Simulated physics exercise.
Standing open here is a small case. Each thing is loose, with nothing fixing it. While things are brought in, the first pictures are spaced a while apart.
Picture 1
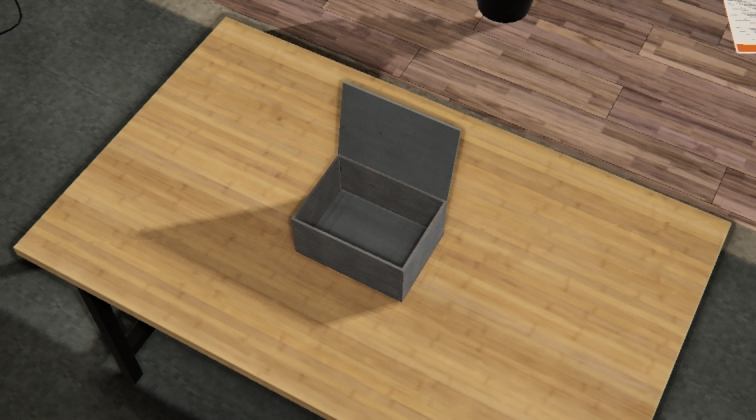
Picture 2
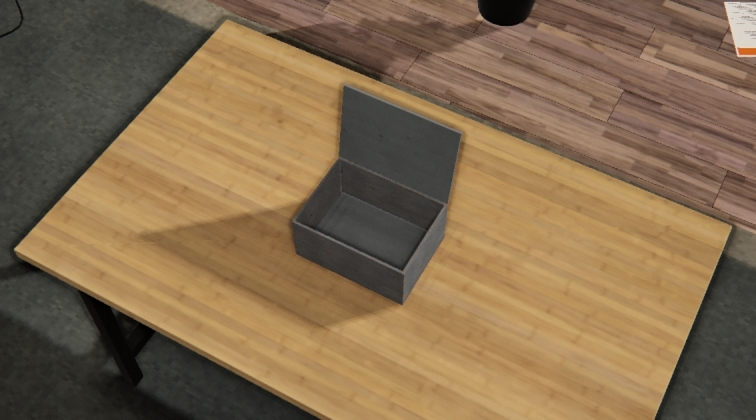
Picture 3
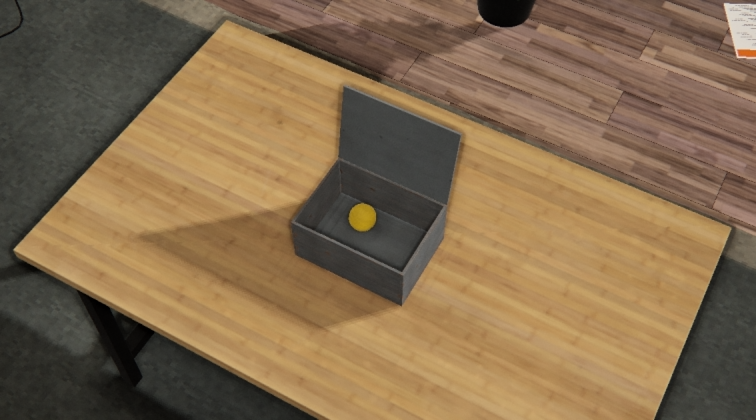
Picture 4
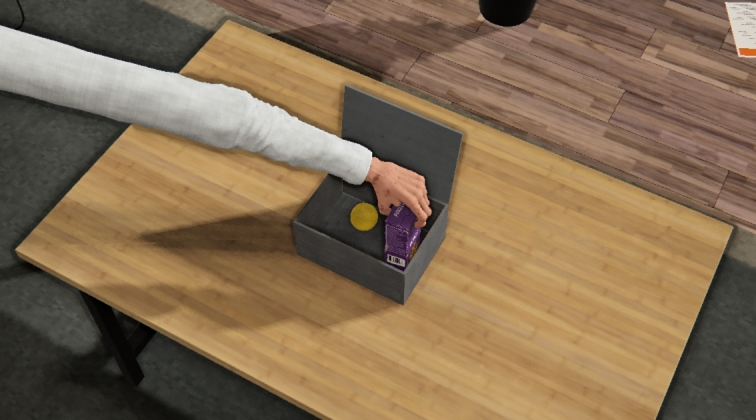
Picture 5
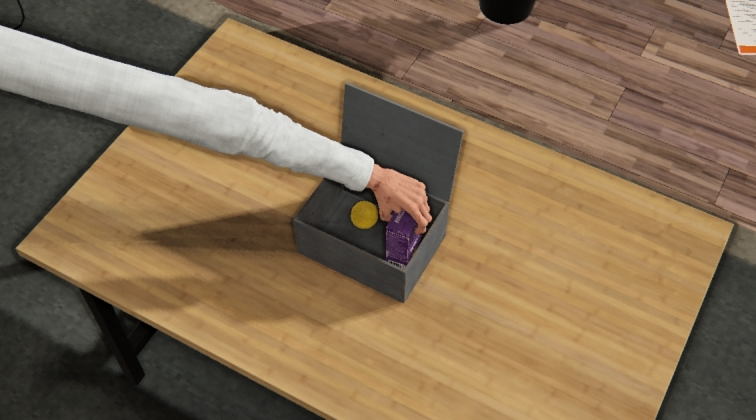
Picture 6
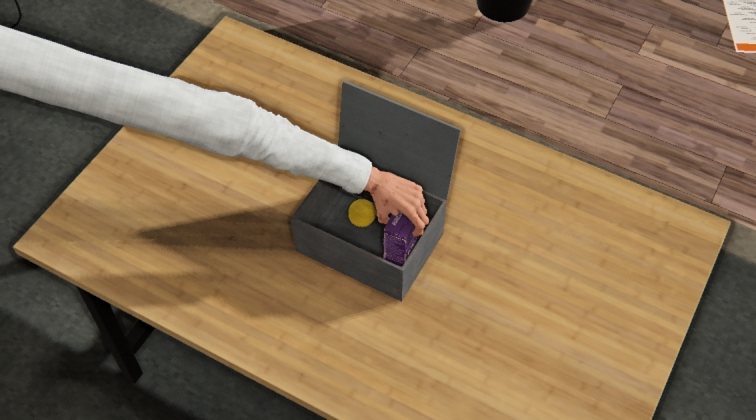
A yellow lemon appeared inside the open gray case on the wooden table, then a hand in a white sleeve reached in from the left and lowered a purple carton beside it.
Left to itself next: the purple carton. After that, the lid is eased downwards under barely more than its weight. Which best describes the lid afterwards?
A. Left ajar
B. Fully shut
Left ajar (A).
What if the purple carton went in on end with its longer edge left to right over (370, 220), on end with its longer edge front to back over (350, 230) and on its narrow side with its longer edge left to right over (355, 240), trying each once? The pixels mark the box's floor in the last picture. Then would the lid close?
Try one: Closed. Try two: Not closed. Try three: Closed.
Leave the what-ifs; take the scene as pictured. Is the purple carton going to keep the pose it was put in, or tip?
Looking at the last picture, it is left as set.
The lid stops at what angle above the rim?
I'd put it at roughly 35°.
Then, 1.10 s after the last picture, lid starting down.
Then, 1.50 s after the last picture, lid 65° above the rim.
Then, 1.80 s after the last picture, lid 37° above the rim.
At rest, lid 33° above the rim; both in place. Seen from the same camera at the end, purple carton near (401, 243).
